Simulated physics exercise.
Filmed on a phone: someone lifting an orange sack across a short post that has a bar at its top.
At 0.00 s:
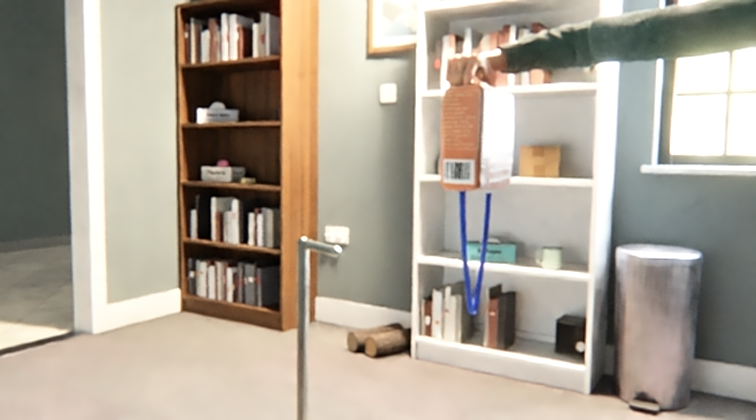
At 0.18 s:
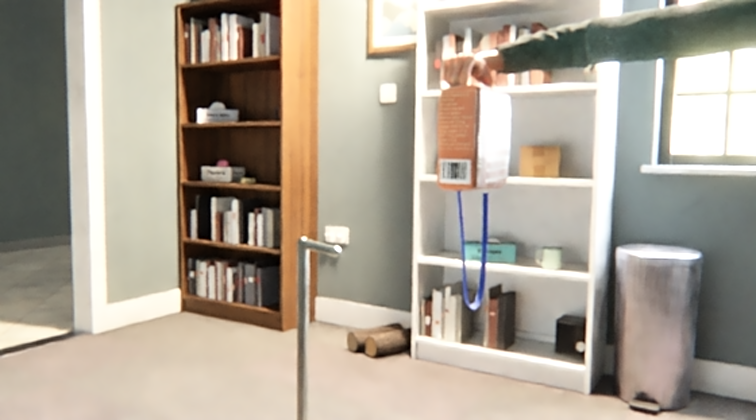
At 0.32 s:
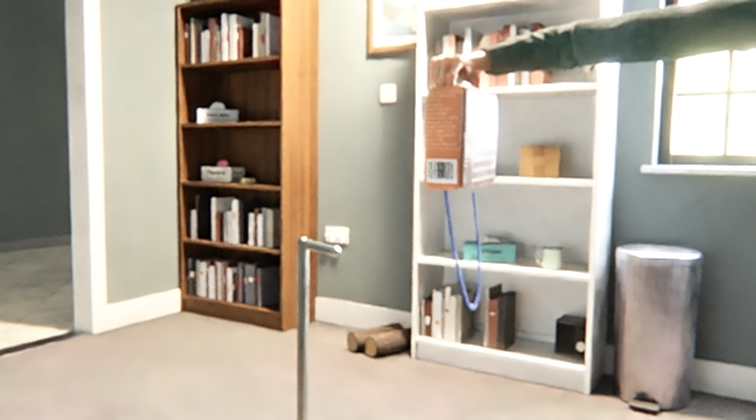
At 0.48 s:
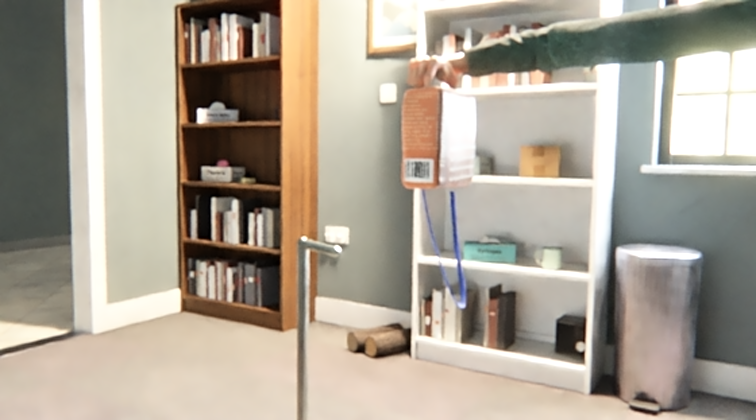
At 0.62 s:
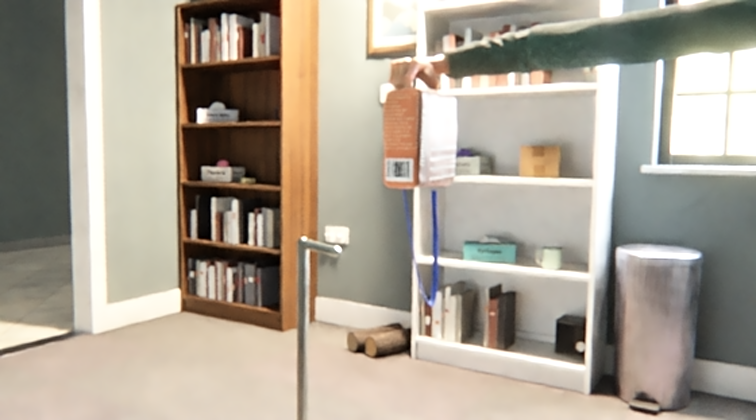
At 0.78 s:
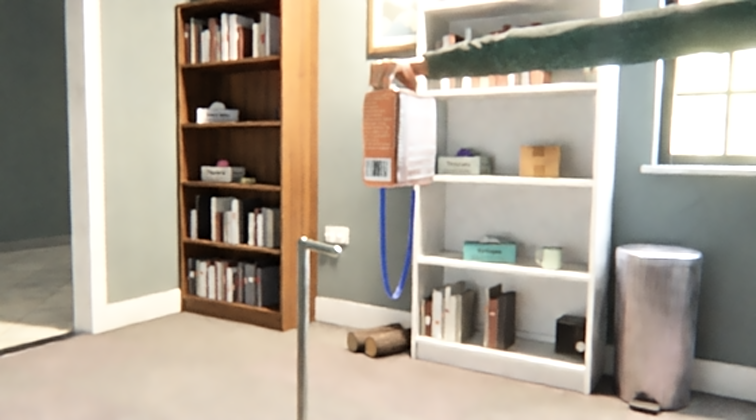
The footage shows a hand at the end of a green-sleeved arm holding an orange sack with a blue loop dangling beneath it, moving it steadily leftward past a white bookshelf toward a short metal post while the loop sways.
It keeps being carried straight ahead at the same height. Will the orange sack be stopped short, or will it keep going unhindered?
I'm predicting a hang-up at the post.
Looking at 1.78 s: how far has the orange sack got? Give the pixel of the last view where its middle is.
Its middle sits near pixel (286, 140) of the last view.
Around 1.26 s, sack nearing the post near (342, 139).
Around 1.78 s, sack over the post near (286, 140).
Finally, sack past the post near (247, 140); loop tight round the post, hand stopped. The orange sack is jerked back by its loop.
